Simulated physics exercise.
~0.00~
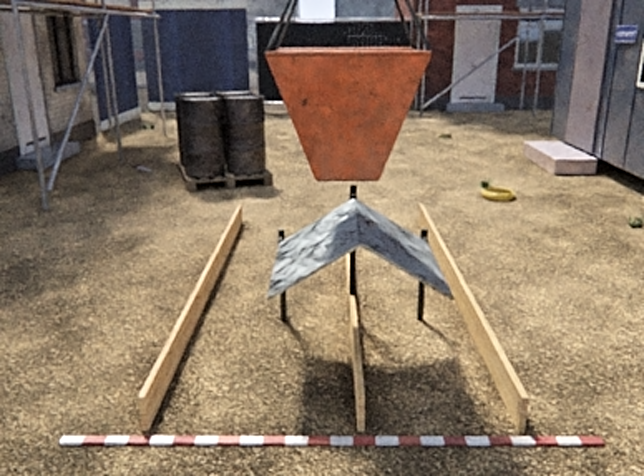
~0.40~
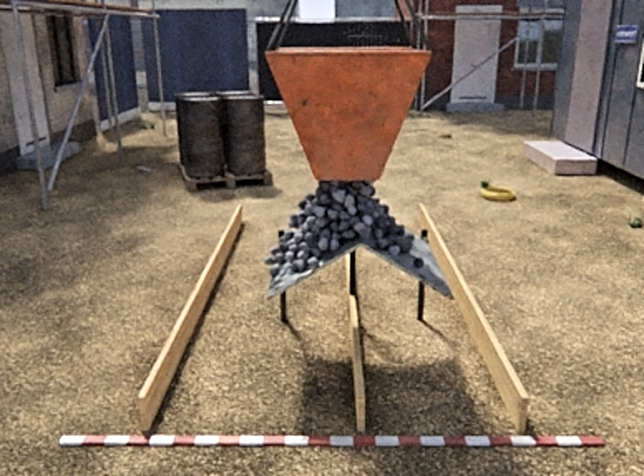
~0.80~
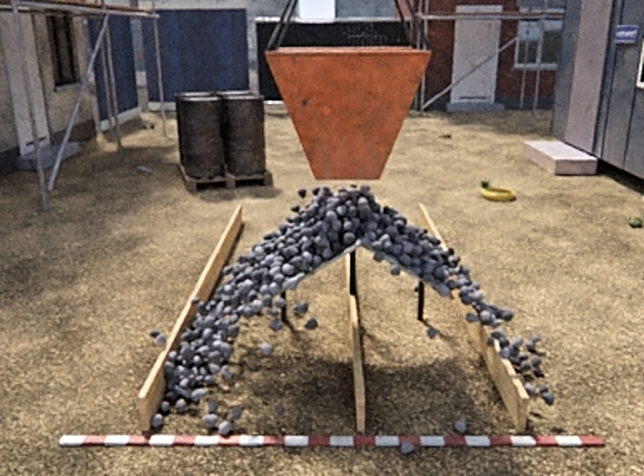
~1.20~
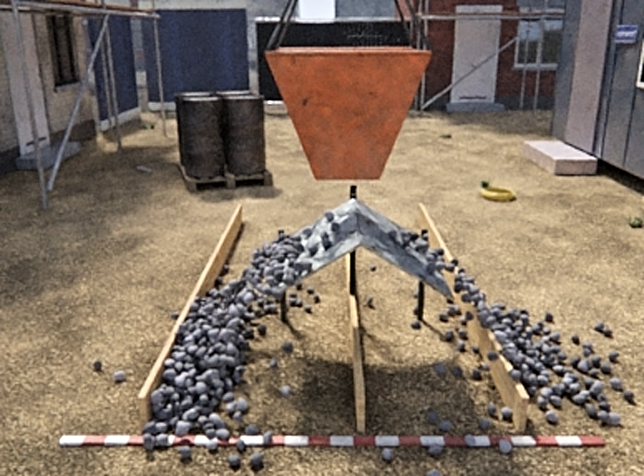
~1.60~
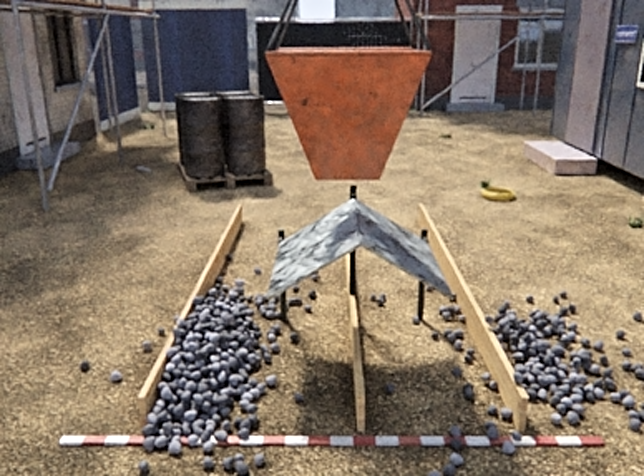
In a dirt yard, dark stones dropped from a hanging orange skip onto a peaked steel roof shape and slid down both slopes, until most lay between the left and middle boards, while many others ended up beyond the right board.
